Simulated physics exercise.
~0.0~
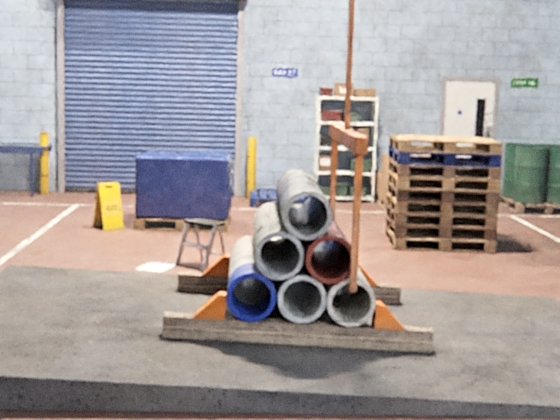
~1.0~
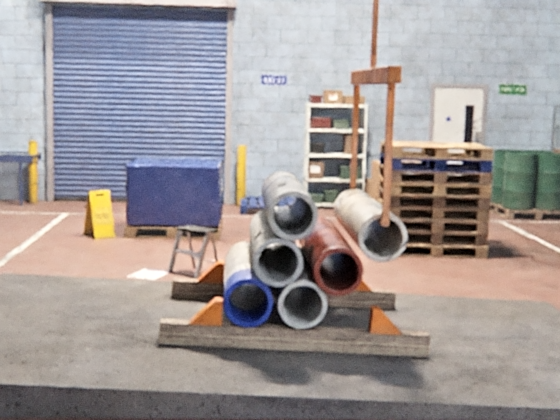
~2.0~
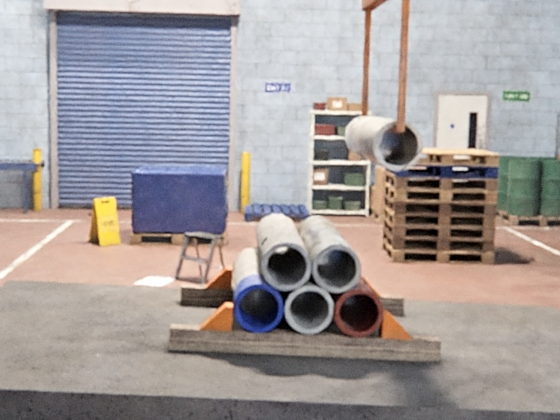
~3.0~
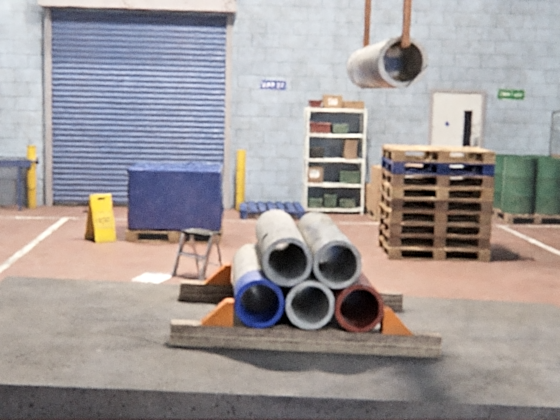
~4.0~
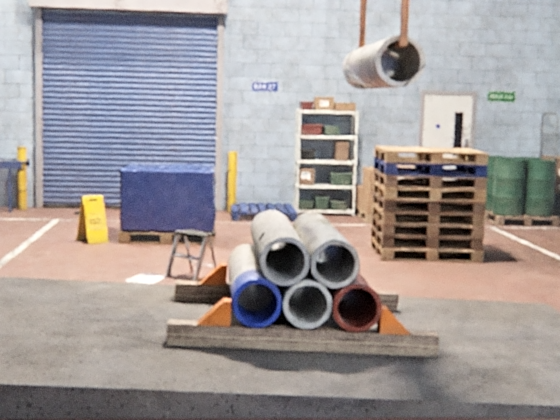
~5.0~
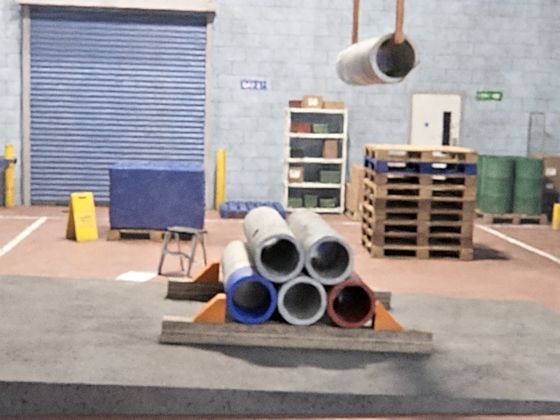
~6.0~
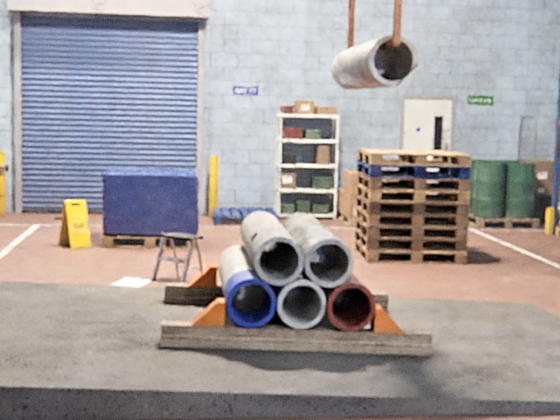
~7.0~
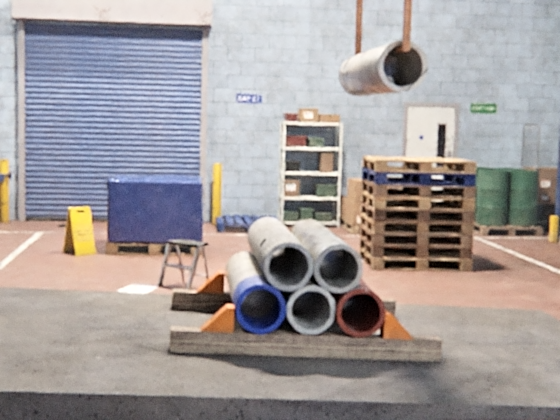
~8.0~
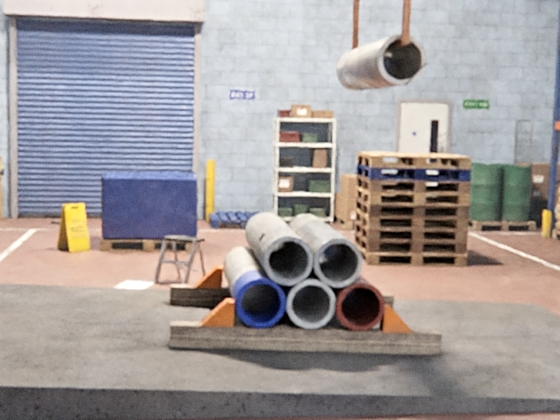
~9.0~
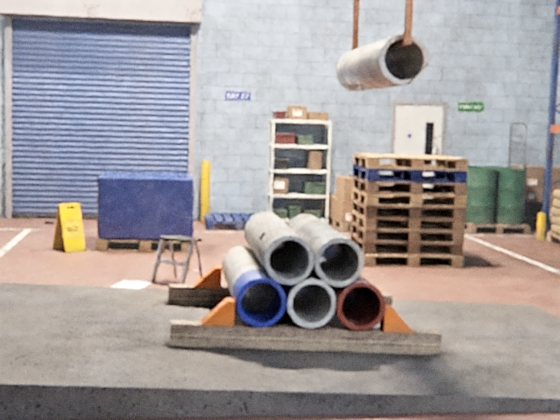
In a storage bay, an orange lifting beam pulled the bottom right pipe out of a chocked stack and hoisted it clear, the pipes beside it settled into the gap, and the blue one stayed put while the lifted pipe hung overhead.
